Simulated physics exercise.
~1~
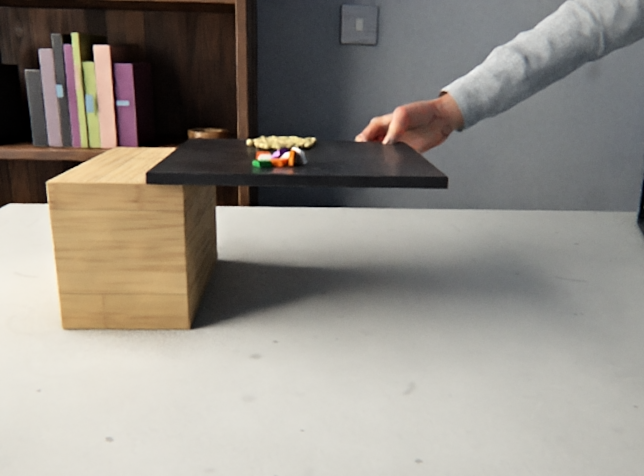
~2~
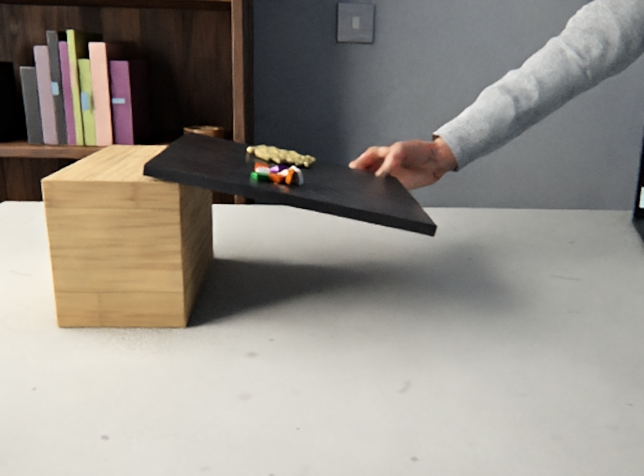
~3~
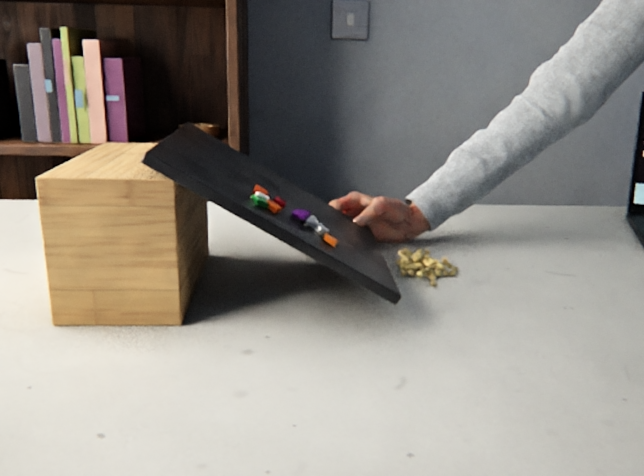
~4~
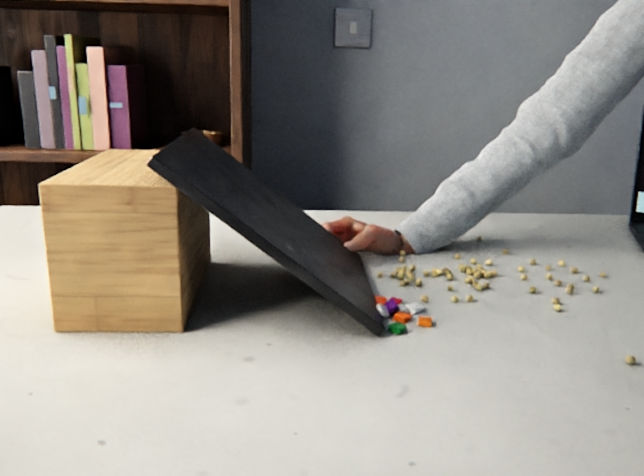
In the video, a hand lowers the right end of a black board propped on a wooden block, tilting it toward the counter. The pale yellowish pieces slide off first and scatter farther right, while the multicoloured pieces follow and end mostly at the board's foot.
